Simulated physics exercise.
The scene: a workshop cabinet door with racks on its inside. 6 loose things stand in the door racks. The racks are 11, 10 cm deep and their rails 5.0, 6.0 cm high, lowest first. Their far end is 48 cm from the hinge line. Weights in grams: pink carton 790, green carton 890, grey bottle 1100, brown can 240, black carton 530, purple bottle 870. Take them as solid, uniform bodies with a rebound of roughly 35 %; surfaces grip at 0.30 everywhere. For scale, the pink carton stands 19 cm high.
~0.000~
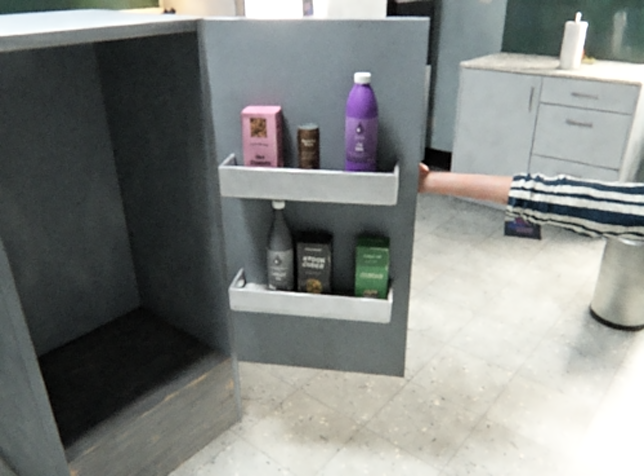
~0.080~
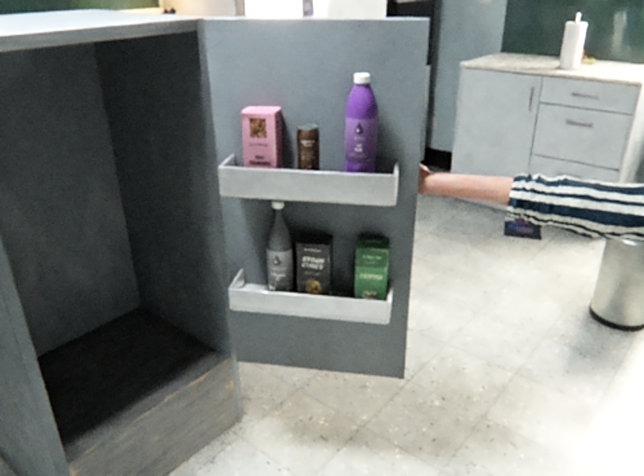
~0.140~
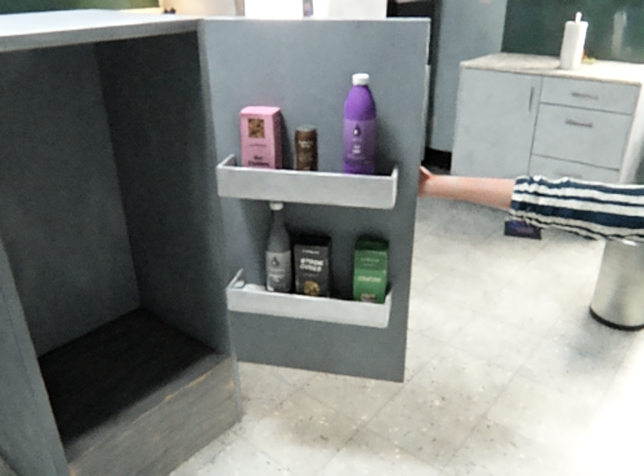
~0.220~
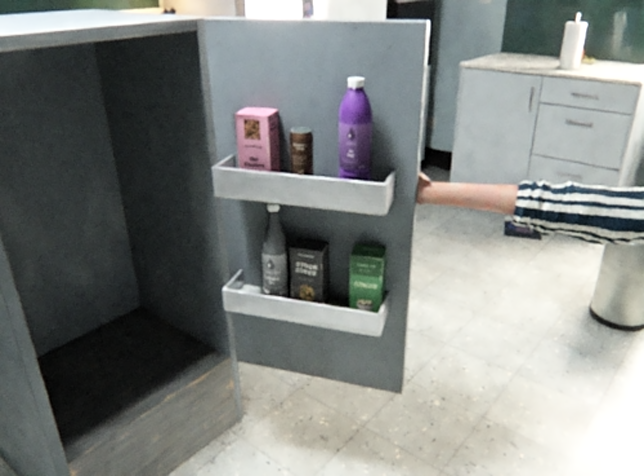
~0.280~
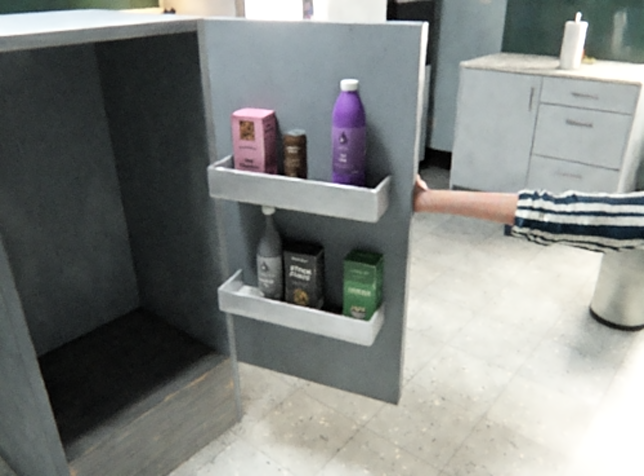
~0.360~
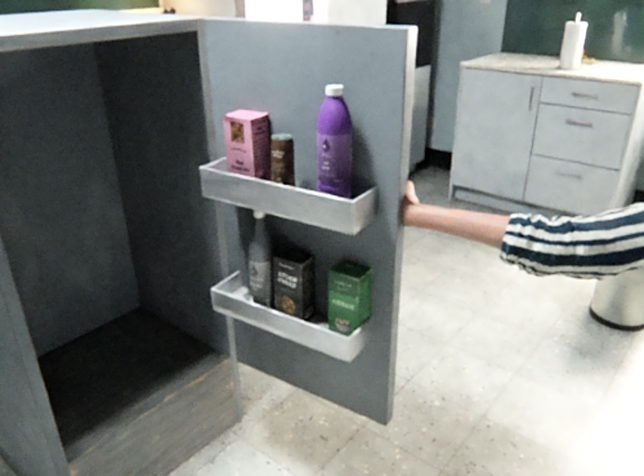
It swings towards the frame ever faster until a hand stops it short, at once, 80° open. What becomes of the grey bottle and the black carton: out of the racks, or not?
The grey bottle stays in and the black carton stays in.
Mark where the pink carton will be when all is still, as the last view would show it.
Near (223, 157).
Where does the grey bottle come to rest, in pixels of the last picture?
At about (236, 266).
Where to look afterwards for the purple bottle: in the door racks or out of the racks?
The purple bottle ends out of the racks.
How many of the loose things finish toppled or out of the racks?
In all, 2.
Around 0.66 s, door at 80°; black carton at 17° to upright near (252, 301); grey bottle at 7° to upright near (231, 267); green carton at 72° to upright.
Around 1.76 s, door at 80°; purple bottle now out of the racks; black carton shifted 2 cm near (263, 297); grey bottle shifted 2 cm near (236, 266).
Around 2.26 s, door at 80°; black carton shifted 2 cm near (262, 298); grey bottle shifted 2 cm near (236, 266); green carton at 74° to upright.
Finally (2.8 s), out of the racks, purple bottle; on their side or leaning hard in the door racks, green carton; the other 4 still in place (within 5 cm). In the last view, grey bottle near (236, 266), black carton near (261, 298).
